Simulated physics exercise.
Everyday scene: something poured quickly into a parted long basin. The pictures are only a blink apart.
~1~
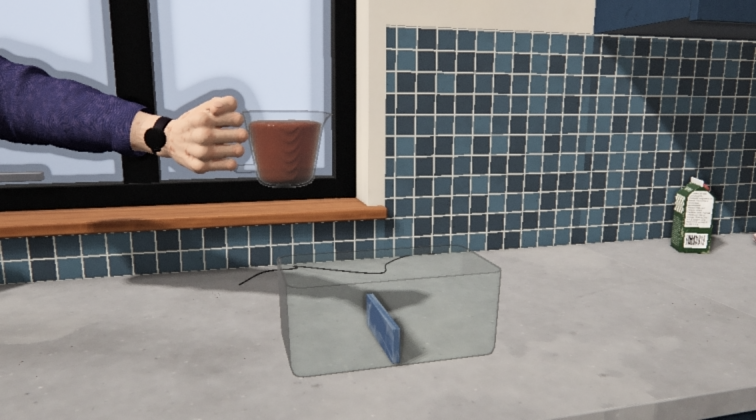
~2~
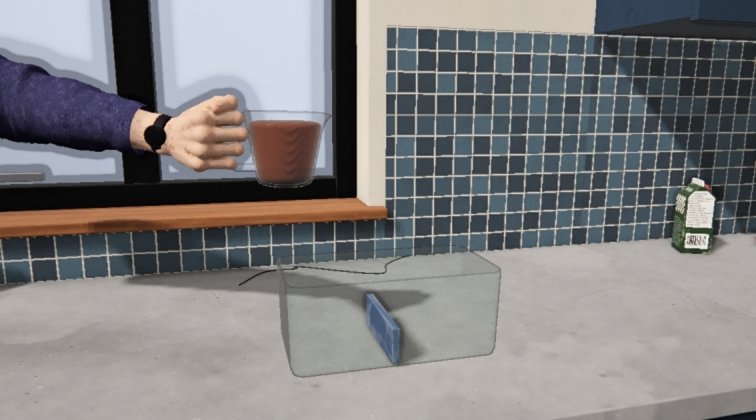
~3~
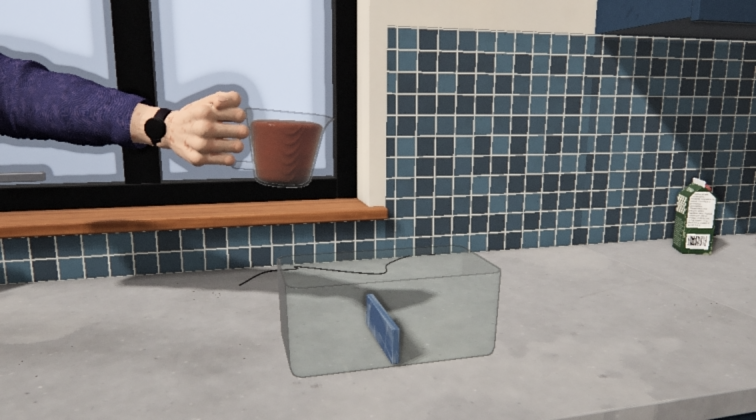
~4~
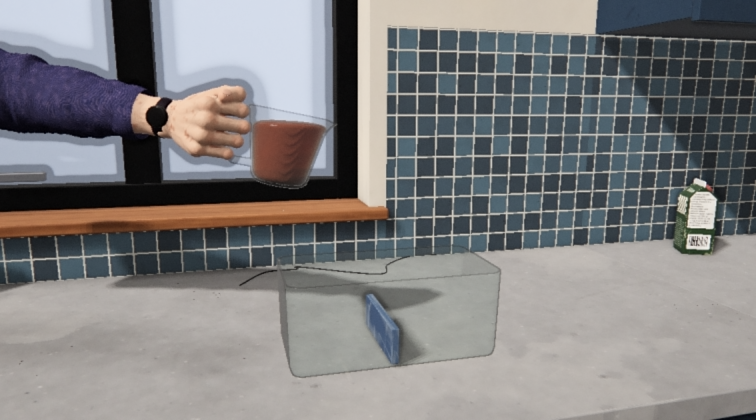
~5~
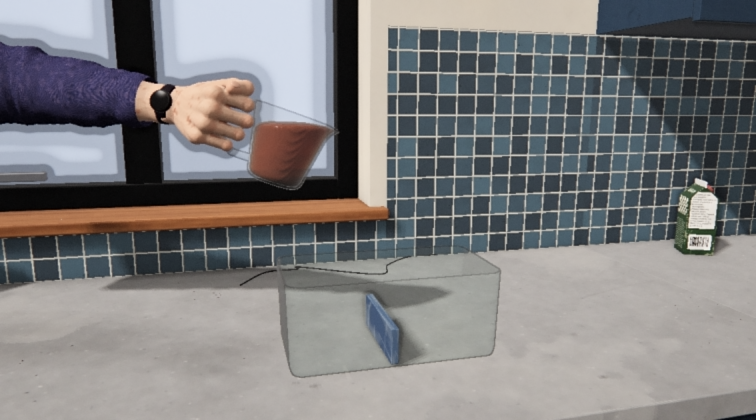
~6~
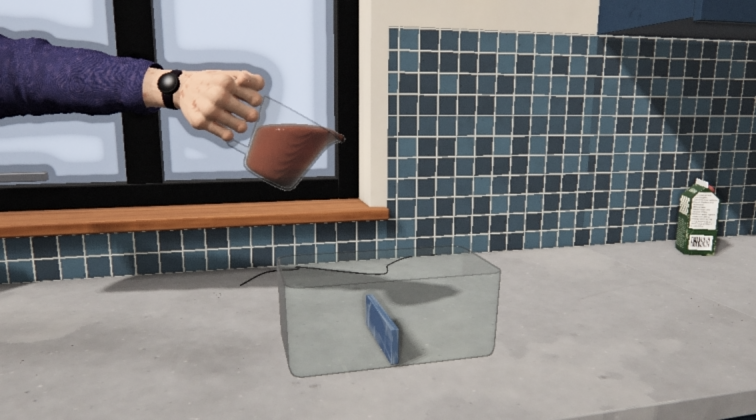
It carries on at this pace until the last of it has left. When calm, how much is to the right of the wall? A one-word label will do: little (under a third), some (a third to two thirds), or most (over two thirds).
Some.
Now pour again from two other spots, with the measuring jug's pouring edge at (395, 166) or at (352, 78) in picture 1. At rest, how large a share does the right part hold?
You'd get around 95 per cent and then around 90 per cent.
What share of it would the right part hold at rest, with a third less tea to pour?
I'd put it at around 10 %.
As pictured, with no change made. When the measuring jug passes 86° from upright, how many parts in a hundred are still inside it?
Around 45 in a hundred.
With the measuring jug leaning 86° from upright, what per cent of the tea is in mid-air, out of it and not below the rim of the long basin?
Airborne share: Approx. 35 %.
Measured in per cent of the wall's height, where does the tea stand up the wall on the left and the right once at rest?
Left part: 20 per cent, right part: 20 per cent.
A moment on, the measuring jug is tipped on its side and 47 per cent is still to pour, 3 is left of the wall and 16 right of it.
Next, the measuring jug is tipped right over and 6 per cent is still to pour, 35 is left of the wall and 44 right of it.
Then the measuring jug is tipped right over and 0 per cent is still to pour, 54 is left of the wall and 44 right of it.
Later the measuring jug is tipped right over and 0 per cent is still to pour, 54 is left of the wall and 45 right of it.
Finally, 54 per cent lies left of the wall, 45 right of it and 1 outside.
